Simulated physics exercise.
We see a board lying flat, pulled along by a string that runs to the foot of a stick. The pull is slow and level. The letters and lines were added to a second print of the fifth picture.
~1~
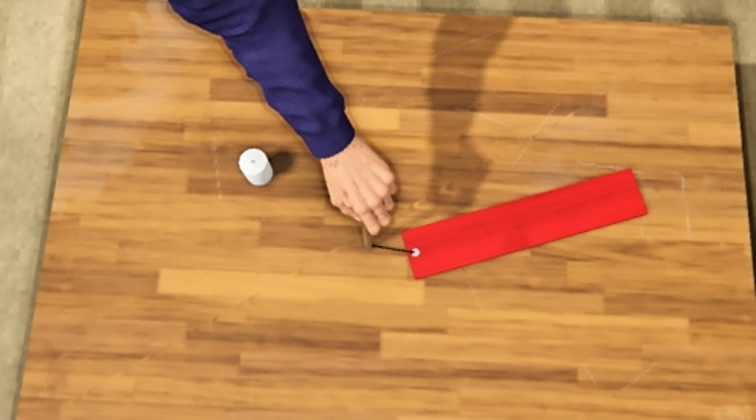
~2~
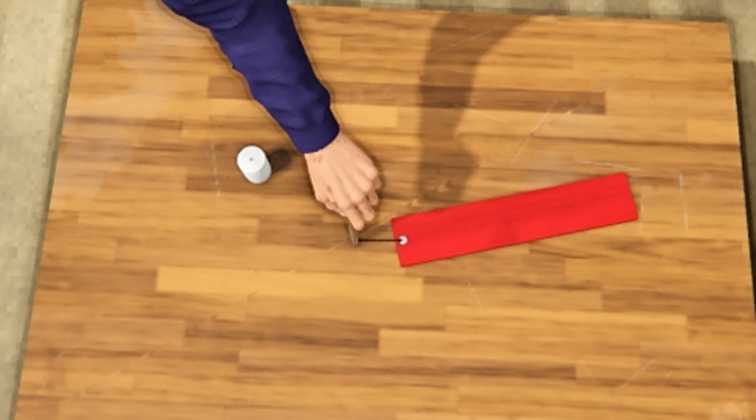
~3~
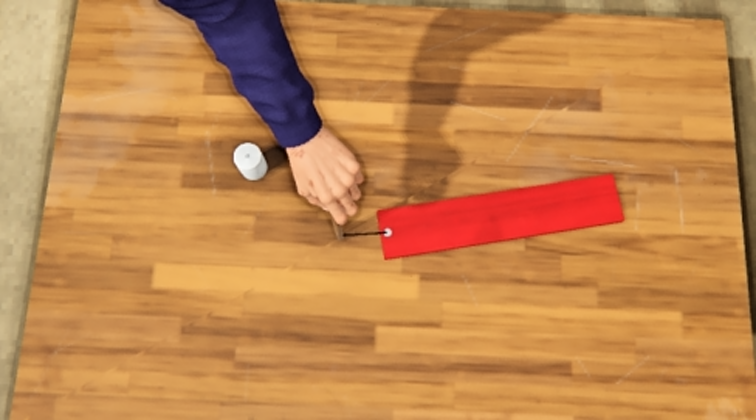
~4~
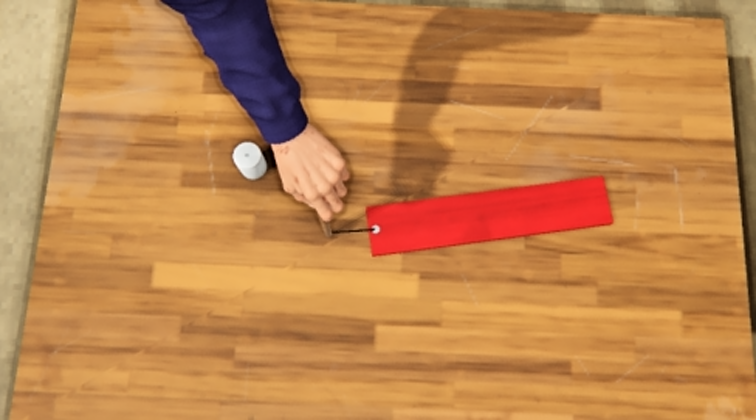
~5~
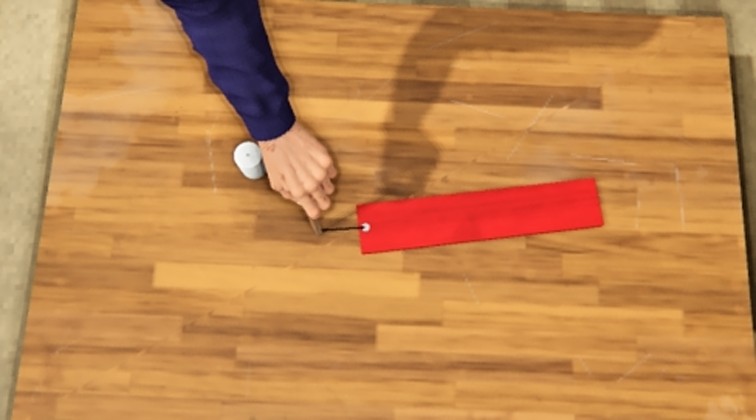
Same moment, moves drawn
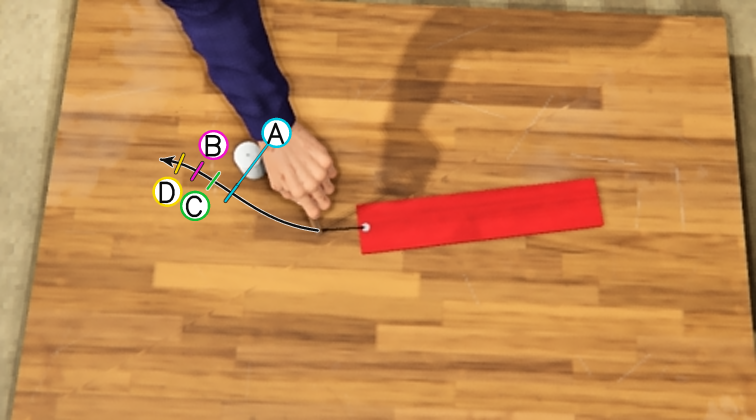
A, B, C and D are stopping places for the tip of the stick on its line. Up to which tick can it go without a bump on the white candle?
A.
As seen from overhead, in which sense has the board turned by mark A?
Clockwise.
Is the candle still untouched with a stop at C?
No.
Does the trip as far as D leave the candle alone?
No.
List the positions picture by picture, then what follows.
The first frame shows red board (526, 222); white candle (257, 168).
The second frame shows red board (515, 218); white candle (255, 165).
The third frame shows red board (501, 216); white candle (251, 162).
The fourth frame shows red board (490, 215); white candle (251, 161).
The fifth frame shows red board (480, 215); white candle (252, 161).
On the marked copy, A at (231, 193); B at (197, 171); C at (214, 181); D at (180, 164); the route from (318, 231) via (234, 195) to (161, 160).
Taking A. A third of the way, foot of the stick (285, 223), middle of the board (448, 216).
Two thirds of the way, foot of the stick (255, 208), middle of the board (417, 214).
When it is over, foot of the stick (232, 194), middle of the board (392, 210); nothing has been touched.
As for the rest, B is too far, the candle has been hit; C is too far, the candle has been hit; D is too far, the candle has been hit.
